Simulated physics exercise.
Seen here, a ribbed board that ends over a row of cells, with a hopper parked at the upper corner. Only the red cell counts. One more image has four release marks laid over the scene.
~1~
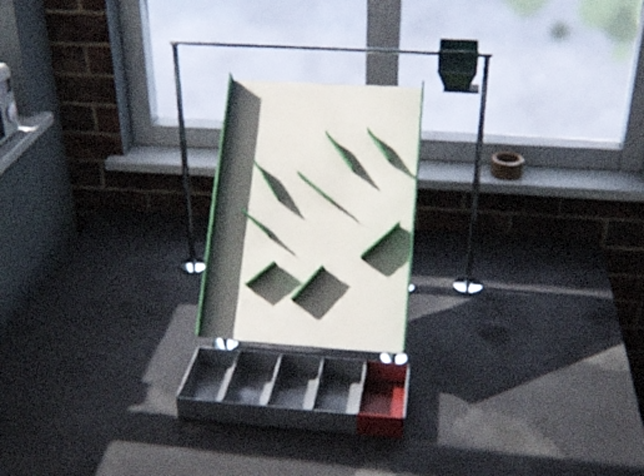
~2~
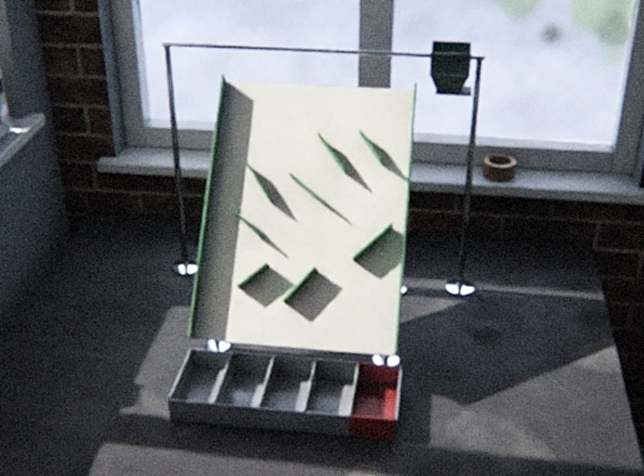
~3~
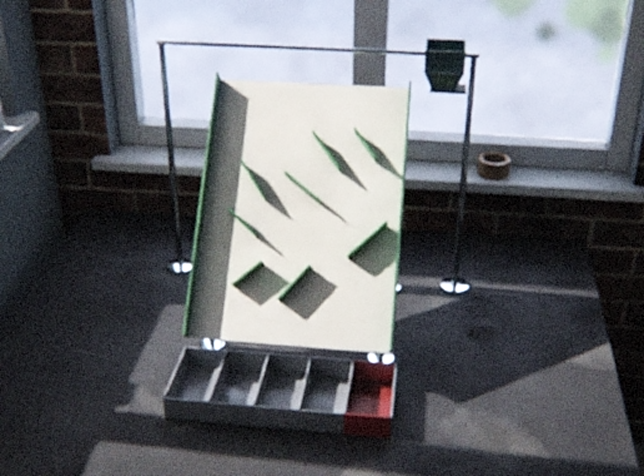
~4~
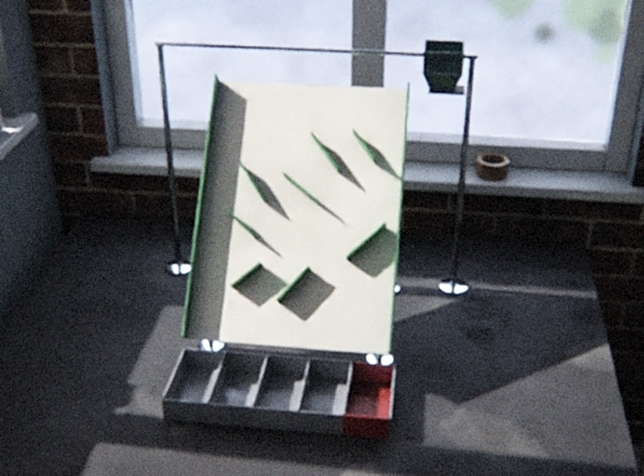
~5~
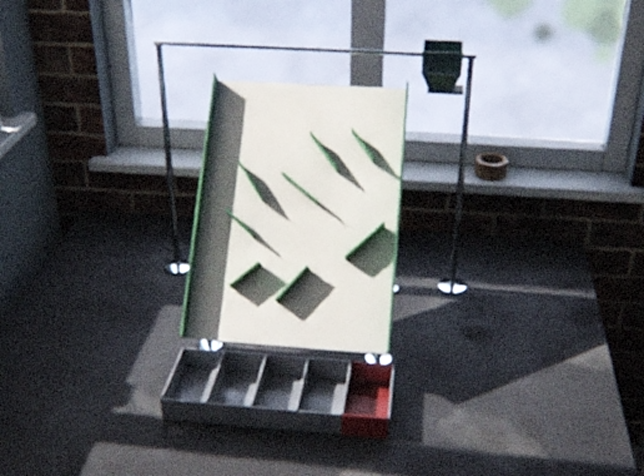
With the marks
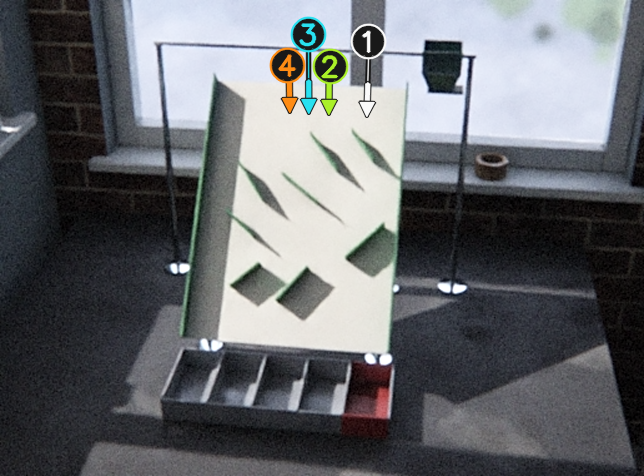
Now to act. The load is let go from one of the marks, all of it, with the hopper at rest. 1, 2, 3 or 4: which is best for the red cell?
1 beats the others.
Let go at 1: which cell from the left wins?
The fifth from the left.
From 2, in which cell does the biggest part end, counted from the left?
It is the third one.
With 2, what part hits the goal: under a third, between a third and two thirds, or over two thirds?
It is under a third.
On the marked copy, mark 1 meets the board at (367, 111); mark 2 meets the board at (328, 109); mark 3 meets the board at (308, 108); mark 4 meets the board at (289, 107).
For mark 1, close to half in the red cell, close to a third in other cells, a small share outside the box.
For mark 2, a small share in the red cell, the bulk in other cells, a small share outside the box.
For mark 3, only a few in the red cell, the bulk in other cells, a small share outside the box.
For mark 4, none at all in the red cell, the bulk in other cells, a small share outside the box.
